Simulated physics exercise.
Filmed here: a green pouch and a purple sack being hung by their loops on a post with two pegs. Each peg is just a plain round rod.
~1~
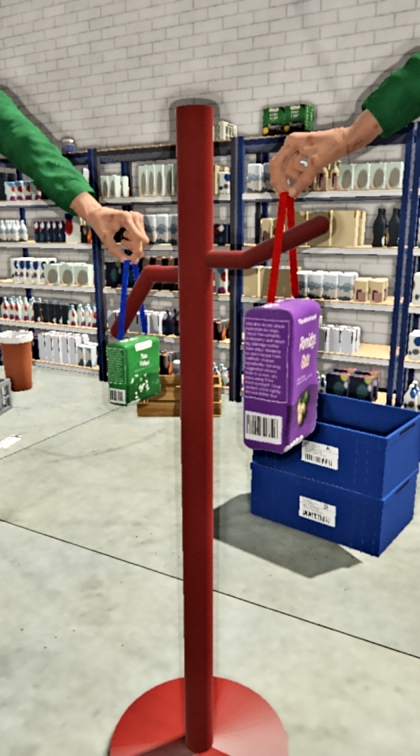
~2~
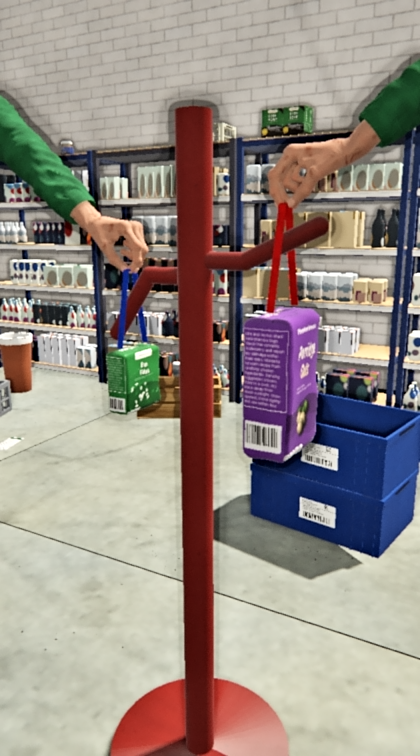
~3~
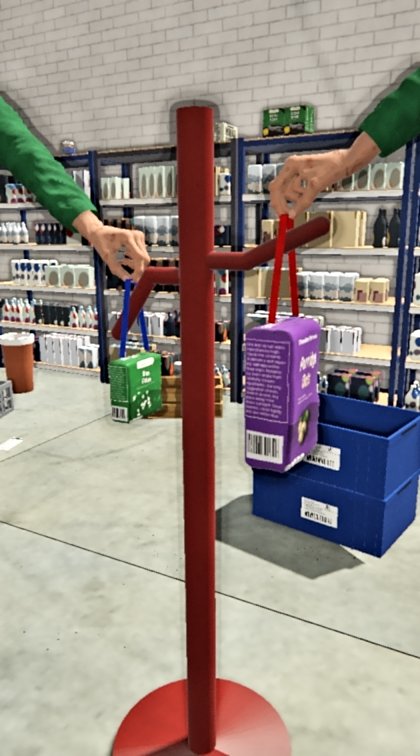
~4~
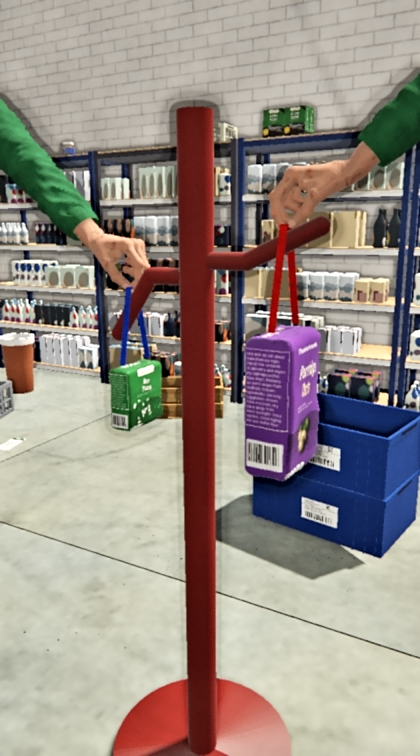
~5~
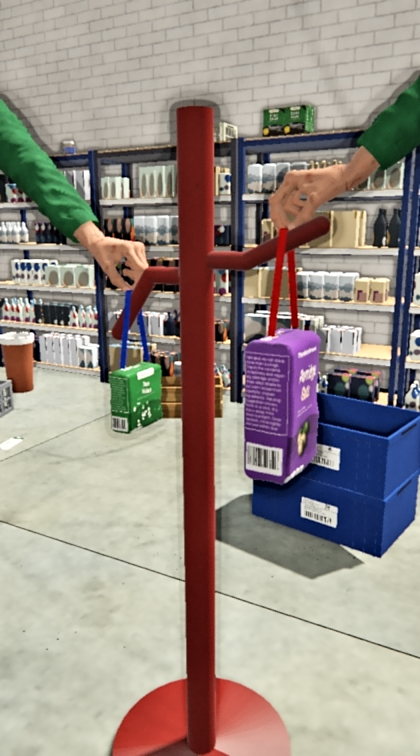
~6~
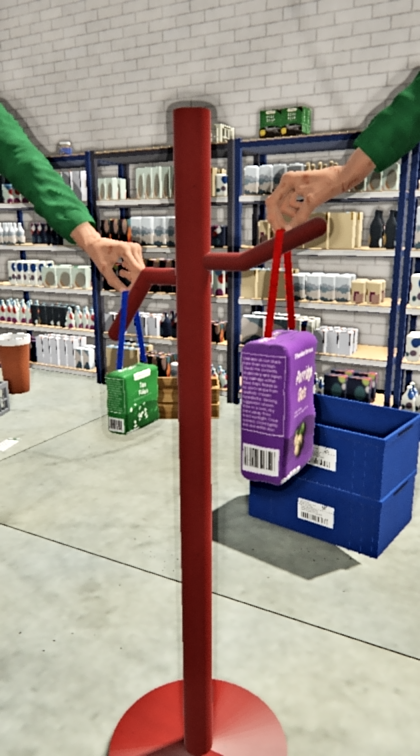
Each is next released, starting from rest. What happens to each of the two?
The green pouch falls. The purple sack stays up.
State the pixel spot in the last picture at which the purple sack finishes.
Roughly at (225, 417).
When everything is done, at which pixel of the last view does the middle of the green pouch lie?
Its middle ends at (173, 719) in the last picture.
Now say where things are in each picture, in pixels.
The first frame shows green pouch (134, 370); purple sack (281, 374); left peg tip (118, 331); right peg tip (320, 225).
The second frame shows green pouch (134, 378); purple sack (281, 383).
The third frame shows green pouch (136, 387); purple sack (282, 393).
The fourth frame shows green pouch (137, 394); purple sack (282, 401).
The fifth frame shows green pouch (136, 397); purple sack (282, 405).
The sixth frame shows green pouch (133, 398); purple sack (278, 406); left peg tip (116, 333), sloping steeply down; right peg tip (318, 227), pointing up.
Then, 0.28 s past the final frame, green pouch falling near (137, 502); purple sack on its peg near (266, 419).
Then, 0.58 s past the final frame, green pouch on the floor near (170, 715); purple sack on its peg near (216, 414).
Then, 0.86 s past the final frame, green pouch on the floor near (173, 719); purple sack on its peg near (214, 413).
When it is over, green pouch on the floor near (173, 719); purple sack on its peg near (225, 417). The green pouch drops to the floor and the purple sack remains on its peg.
